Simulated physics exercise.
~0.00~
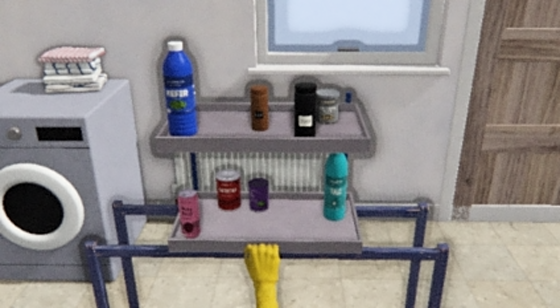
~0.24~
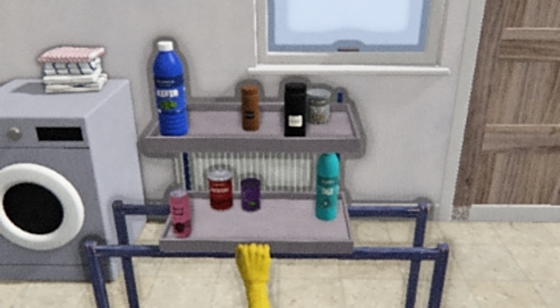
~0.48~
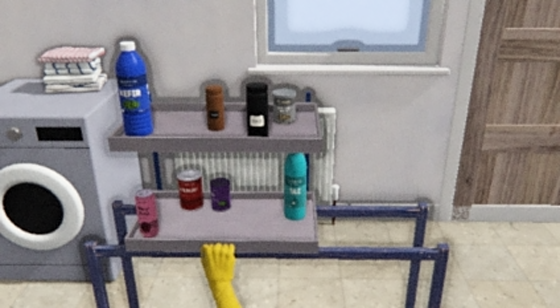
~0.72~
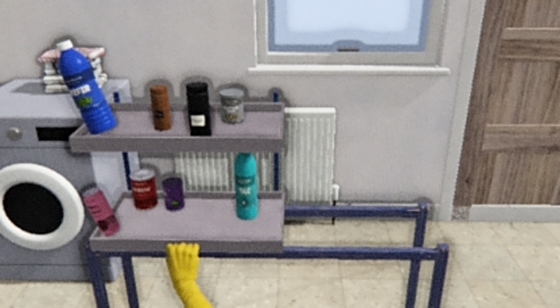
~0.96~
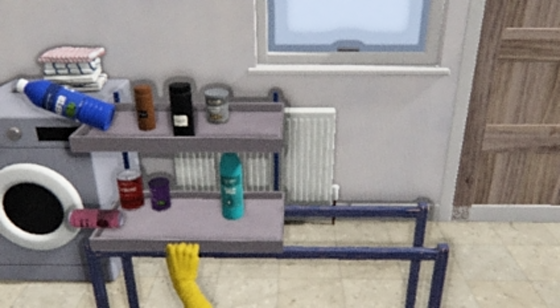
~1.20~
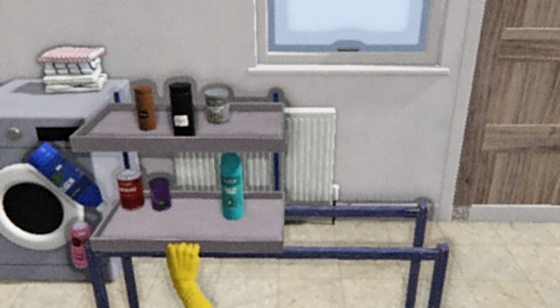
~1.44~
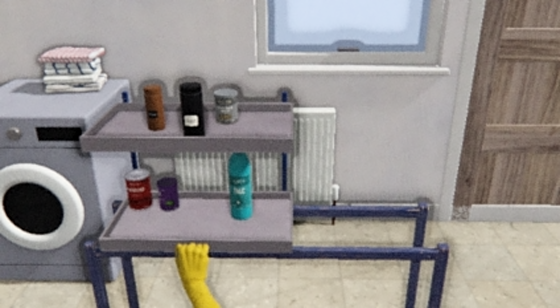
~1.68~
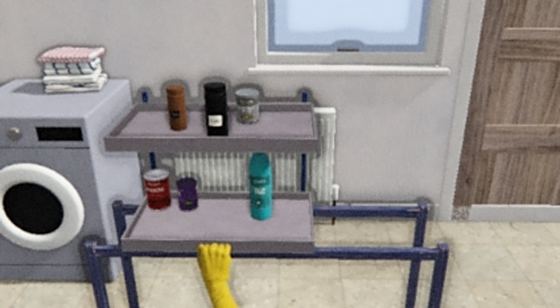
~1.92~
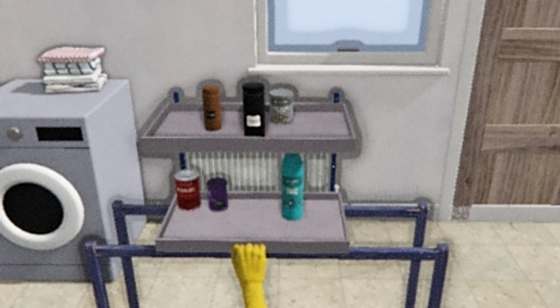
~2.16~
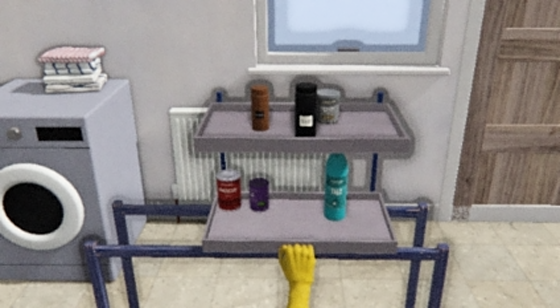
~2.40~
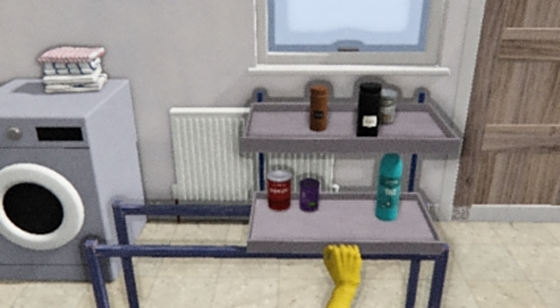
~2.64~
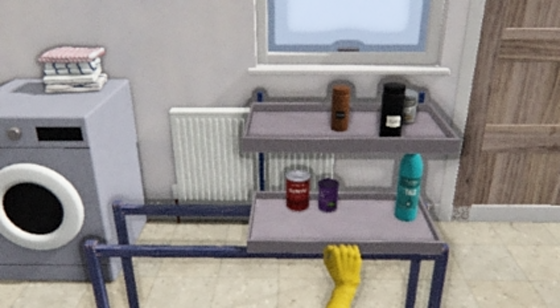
A grey two-tier rack tray on a blue frame, seen from the front in a laundry room, holds bottles and tins above a yellow-gloved hand. A washing machine with folded cloths stands at left, a radiator and window behind, a wooden door at right. The tray slides left until the tall blue bottle above and the pink can below tip over the left edge and drop out of sight. It then travels right to the far end. The brown shaker, black jar, grey tin, red tin, purple tin and turquoise bottle remain upright aboard.
